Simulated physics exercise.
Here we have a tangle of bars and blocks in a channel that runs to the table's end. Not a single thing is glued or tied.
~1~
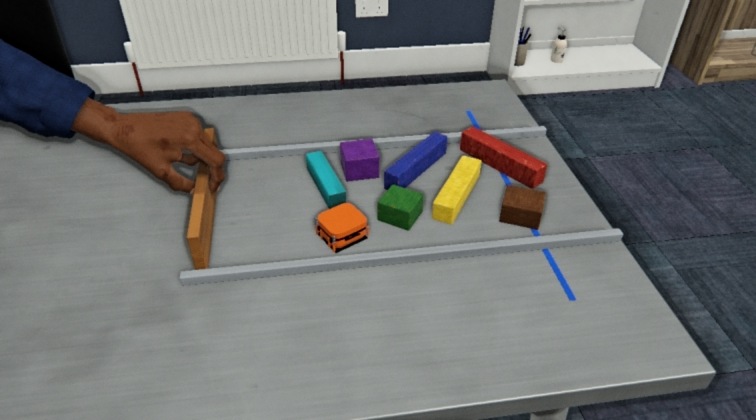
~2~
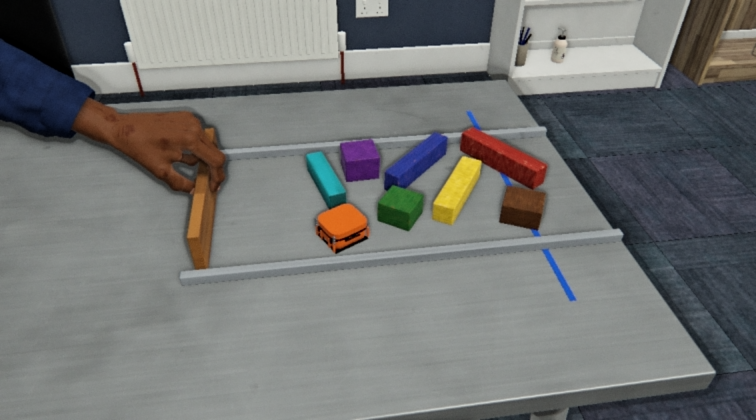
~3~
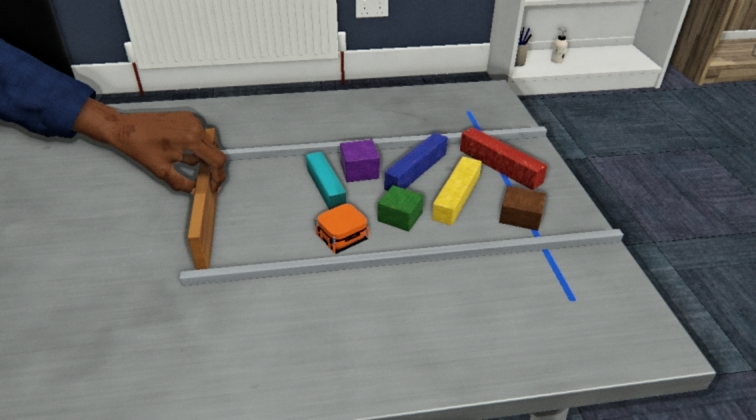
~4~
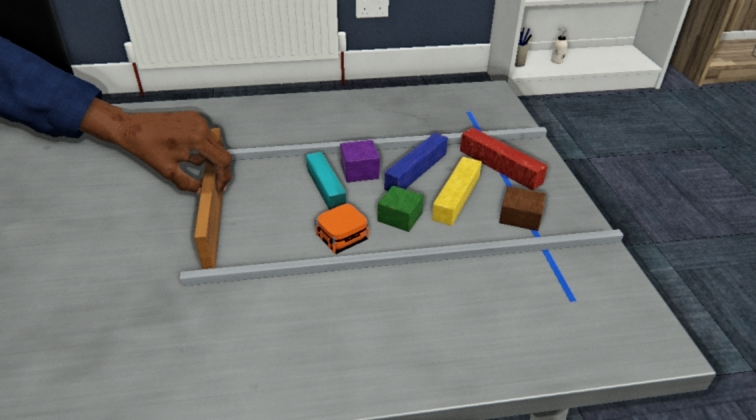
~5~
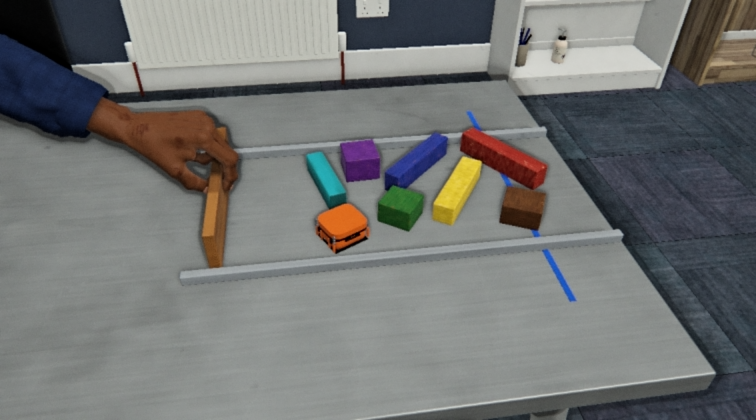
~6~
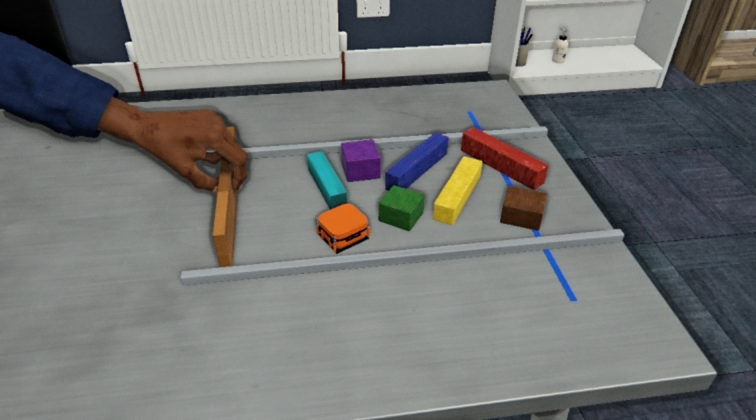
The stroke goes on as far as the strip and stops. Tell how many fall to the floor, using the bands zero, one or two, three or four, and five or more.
Band: One to two.
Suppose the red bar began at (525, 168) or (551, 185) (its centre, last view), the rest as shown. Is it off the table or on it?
First place: It comes off; second place: It comes off.
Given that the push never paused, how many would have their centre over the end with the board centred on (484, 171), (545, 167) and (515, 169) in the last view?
Result per place: 0; 4; 2.
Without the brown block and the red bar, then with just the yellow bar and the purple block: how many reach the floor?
The number is 0 for the first case and 0 for the second.
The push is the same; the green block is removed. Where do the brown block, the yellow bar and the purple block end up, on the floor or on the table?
The brown block survives, the yellow bar is kept, the purple block survives.
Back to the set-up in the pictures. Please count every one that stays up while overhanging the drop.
My count gives 2.
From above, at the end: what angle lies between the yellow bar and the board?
It comes to around 20 degrees.
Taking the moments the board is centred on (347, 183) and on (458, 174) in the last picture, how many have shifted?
Tally: First 3; then 8.
A little later, none off yet; red bar at rest near (502, 157); brown block at rest near (523, 208); yellow bar at rest near (459, 189).
Next, none off yet; red bar at rest near (503, 157); brown block at rest near (523, 208); yellow bar moving near (469, 190).
Later still, none off yet; red bar shifted a little near (550, 154); brown block shifted about its own width near (572, 209); yellow bar shifted about its own width near (540, 190).
When it is over, the number that fall off is one or two; down, brown block and red bar.
